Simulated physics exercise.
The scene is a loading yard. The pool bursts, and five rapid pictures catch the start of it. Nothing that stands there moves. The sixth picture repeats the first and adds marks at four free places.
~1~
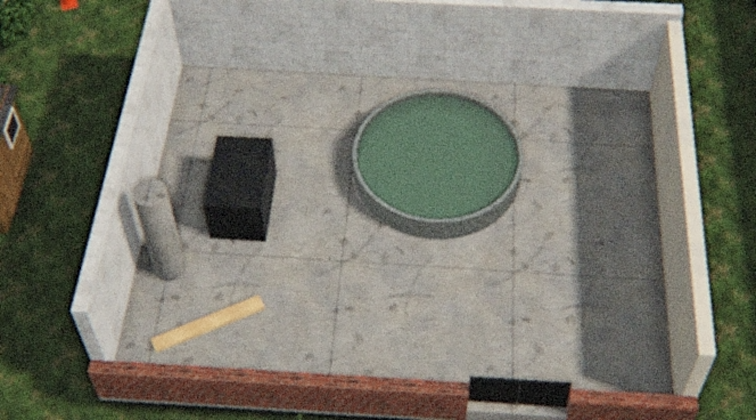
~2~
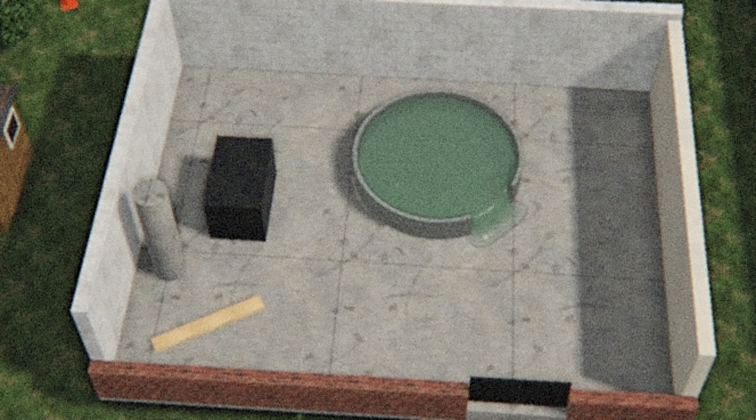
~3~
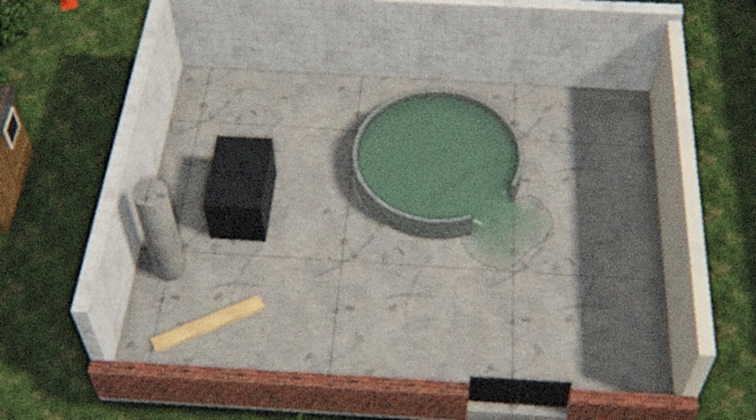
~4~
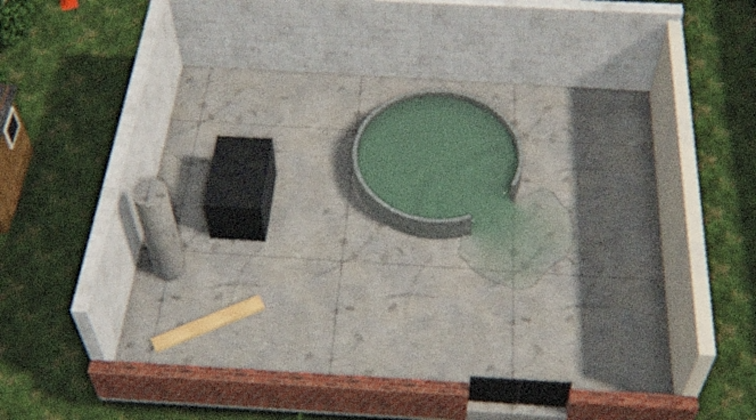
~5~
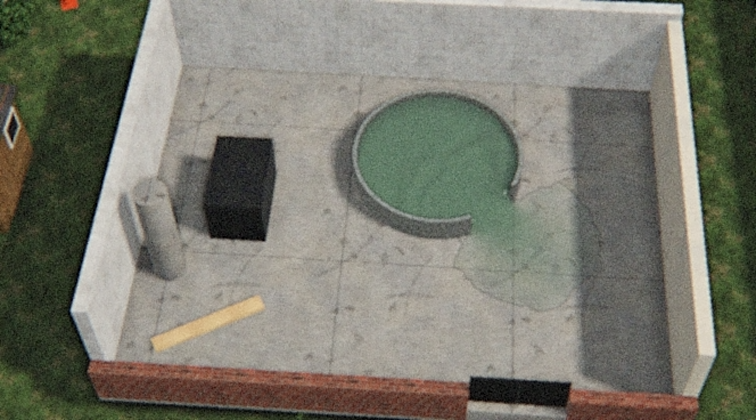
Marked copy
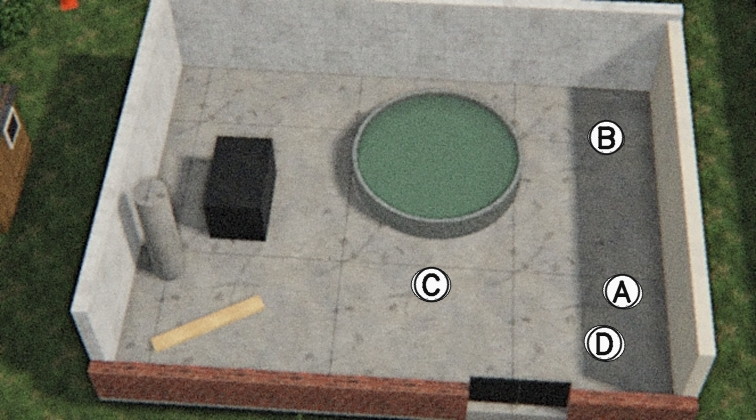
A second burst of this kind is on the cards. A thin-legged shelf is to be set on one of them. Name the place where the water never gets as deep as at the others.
The best spot is C.
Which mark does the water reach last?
That is spot C.
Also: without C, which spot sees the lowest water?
Spot B.
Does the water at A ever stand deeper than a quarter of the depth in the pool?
Yes.
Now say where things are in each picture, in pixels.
In the first frame, pool full, its middle at (438, 156); shut gate at (519, 390).
In the second frame, 1 % of the ground under water, visible out to (472, 240).
In the third frame, 2 % of the ground under water, visible out to (505, 264).
In the fourth frame, 5 % of the ground under water, visible out to (526, 283).
In the fifth frame, 8 % of the ground under water, visible out to (547, 304).
In white, A at (622, 291); B at (606, 137); C at (431, 284); D at (604, 343).
With A, the water peaks at about 48 % of the depth that stood in the pool.
With B, the water peaks at about 22 % of the depth that stood in the pool.
With C, the water peaks at about 12 % of the depth that stood in the pool.
With D, the water peaks at about 57 % of the depth that stood in the pool.
